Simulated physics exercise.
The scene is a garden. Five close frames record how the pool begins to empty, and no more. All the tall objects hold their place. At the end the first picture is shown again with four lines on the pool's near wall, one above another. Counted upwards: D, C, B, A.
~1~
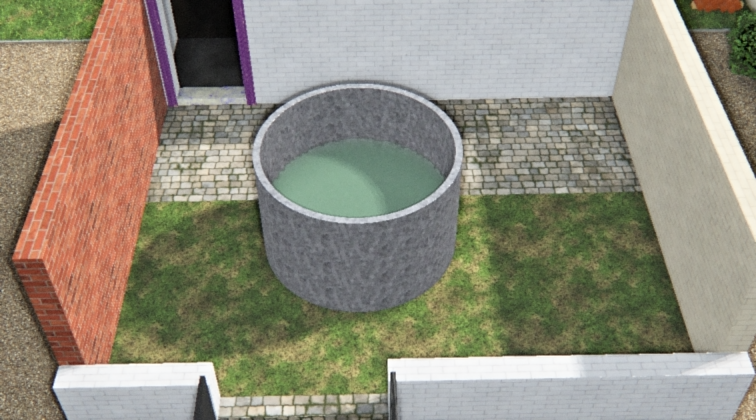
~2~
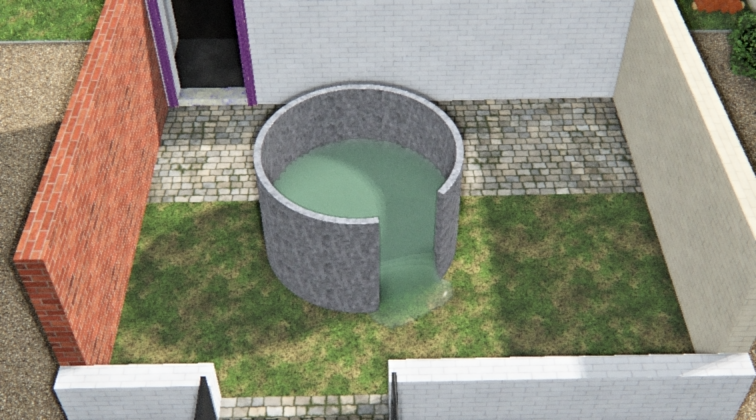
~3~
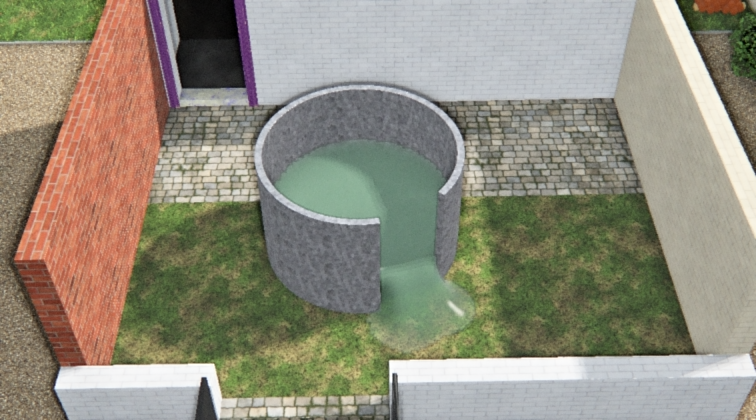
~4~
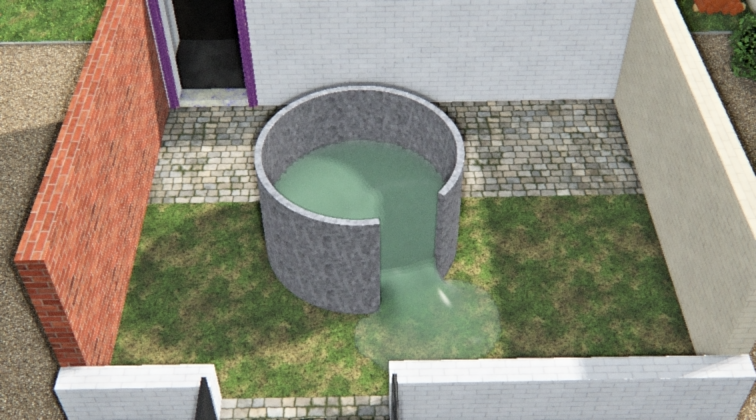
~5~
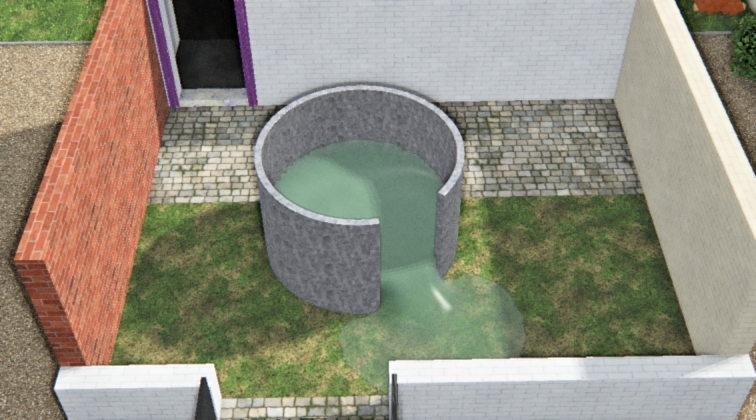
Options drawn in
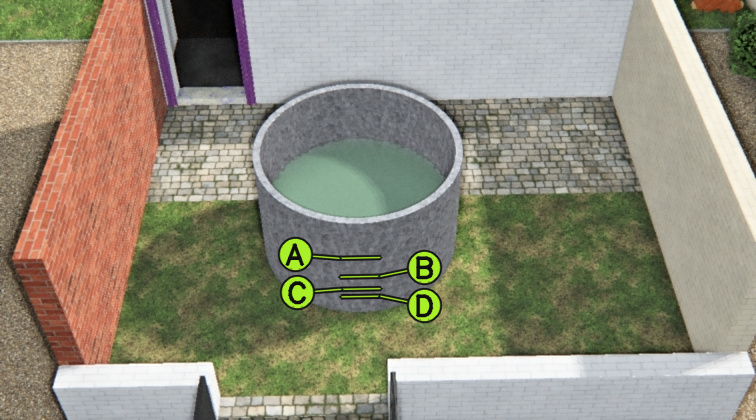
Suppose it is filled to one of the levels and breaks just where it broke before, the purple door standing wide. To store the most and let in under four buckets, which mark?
Choose A.
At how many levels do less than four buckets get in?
All four.
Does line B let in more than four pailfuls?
No.
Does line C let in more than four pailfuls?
No, that is safe.
On the marked copy, A at (359, 257); B at (360, 276); C at (360, 288); D at (361, 296); from the bottom up D, C, B, A.
With A, a bucket or two gets in.
With B, nothing gets over.
With C, nothing gets over.
With D, nothing gets over.
